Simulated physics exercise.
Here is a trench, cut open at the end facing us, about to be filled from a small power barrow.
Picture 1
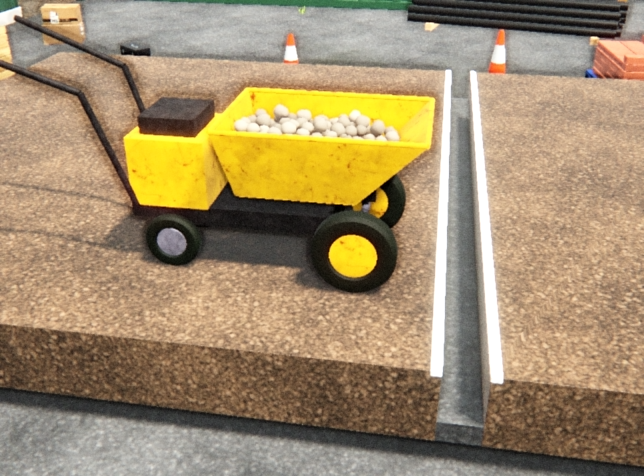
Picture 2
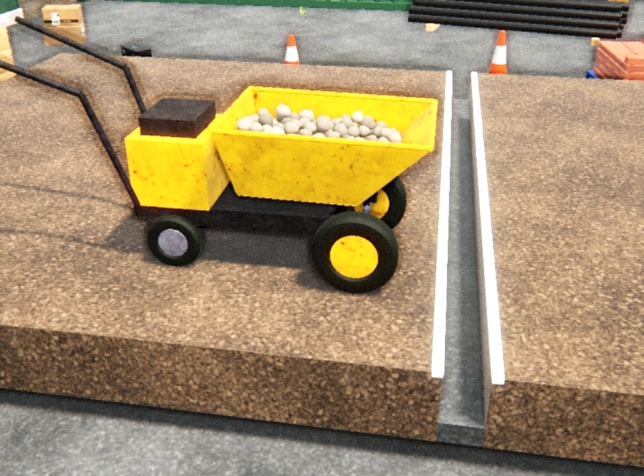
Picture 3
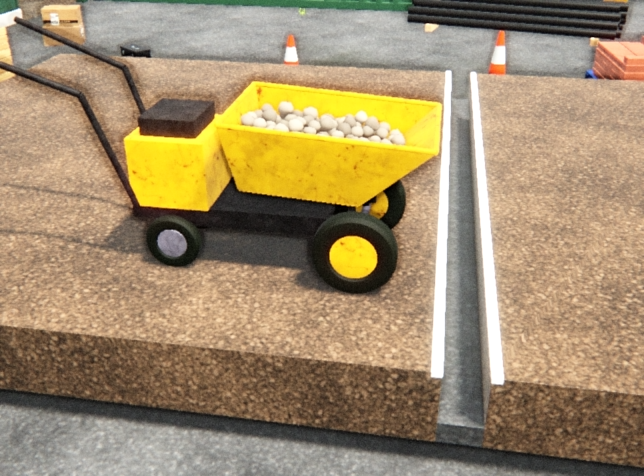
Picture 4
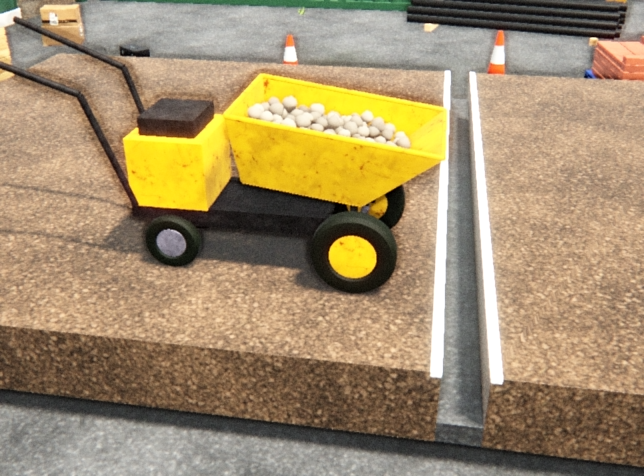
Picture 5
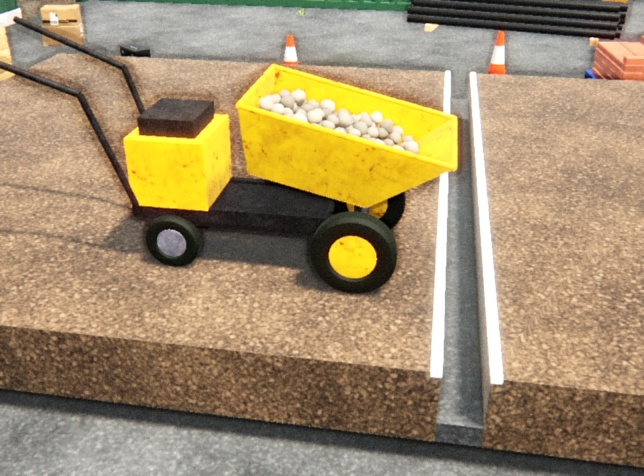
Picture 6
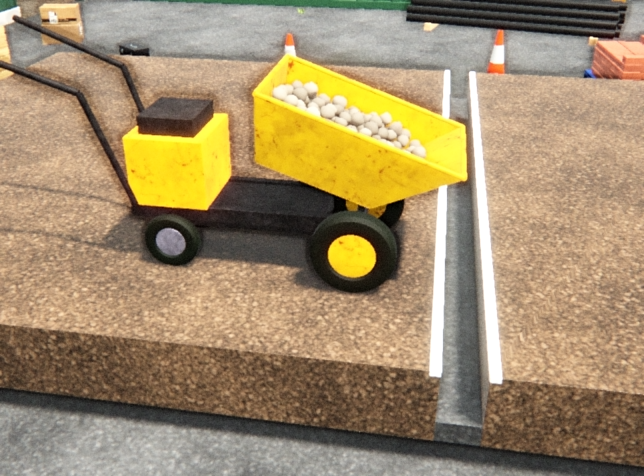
A yellow power barrow with black handles and a skip of pale, rounded stones stands on brown, gritty ground, seen from slightly above and to the side. To its right a narrow grey trench with white edges runs back toward orange-and-white cones, dark pipes and reddish blocks. The skip tilts steadily, its rear rising and its lip lowering rightward over the trench, while the wheels and camera stay still.
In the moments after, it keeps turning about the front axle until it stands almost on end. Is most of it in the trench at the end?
In the trench: Only the smaller part.
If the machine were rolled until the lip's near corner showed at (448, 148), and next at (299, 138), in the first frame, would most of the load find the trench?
First the smaller part, then under half.
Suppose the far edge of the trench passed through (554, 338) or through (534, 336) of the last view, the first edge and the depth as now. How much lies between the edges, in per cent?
First some 90, then 70 per cent.
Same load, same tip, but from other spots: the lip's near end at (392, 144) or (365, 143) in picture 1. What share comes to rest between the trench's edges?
First some 50, then 60 per cent.
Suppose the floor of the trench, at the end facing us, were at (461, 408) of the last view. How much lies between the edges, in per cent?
Roughly 0 in a hundred.
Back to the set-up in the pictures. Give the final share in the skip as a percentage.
Roughly 30 in a hundred.
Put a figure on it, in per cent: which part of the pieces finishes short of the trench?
It comes to 0 per cent or so.
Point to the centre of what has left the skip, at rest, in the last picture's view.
At about (542, 269).
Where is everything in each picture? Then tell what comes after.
The first frame shows lip of the skip at (427, 147), level; top of the load at (312, 132), river pebbles; first edge of the trench at (438, 327); far edge at (494, 332), the trench under half as wide as the skip, and about as deep as wide.
The second frame shows lip of the skip at (430, 149), level; top of the load at (315, 132).
The third frame shows lip of the skip at (435, 153), tipped barely; top of the load at (306, 134).
The fourth frame shows lip of the skip at (443, 159), tipped a little; top of the load at (298, 130).
The fifth frame shows lip of the skip at (454, 168), tipped a little; top of the load at (292, 124).
The sixth frame shows lip of the skip at (464, 178), tipped clearly; top of the load at (304, 117); first edge of the trench at (437, 327); far edge at (493, 332).
Soon, skip tipped steeply; all in the skip.
A while on, skip tipped right over; most in the skip; a small part beyond it; a stray few falling.
Towards the end, skip tipped right over; about a third in the skip; about two thirds beyond it.
Finally, skip tipped right over; about a quarter in the skip; a stray few in or heaped over the trench; about two thirds beyond it.
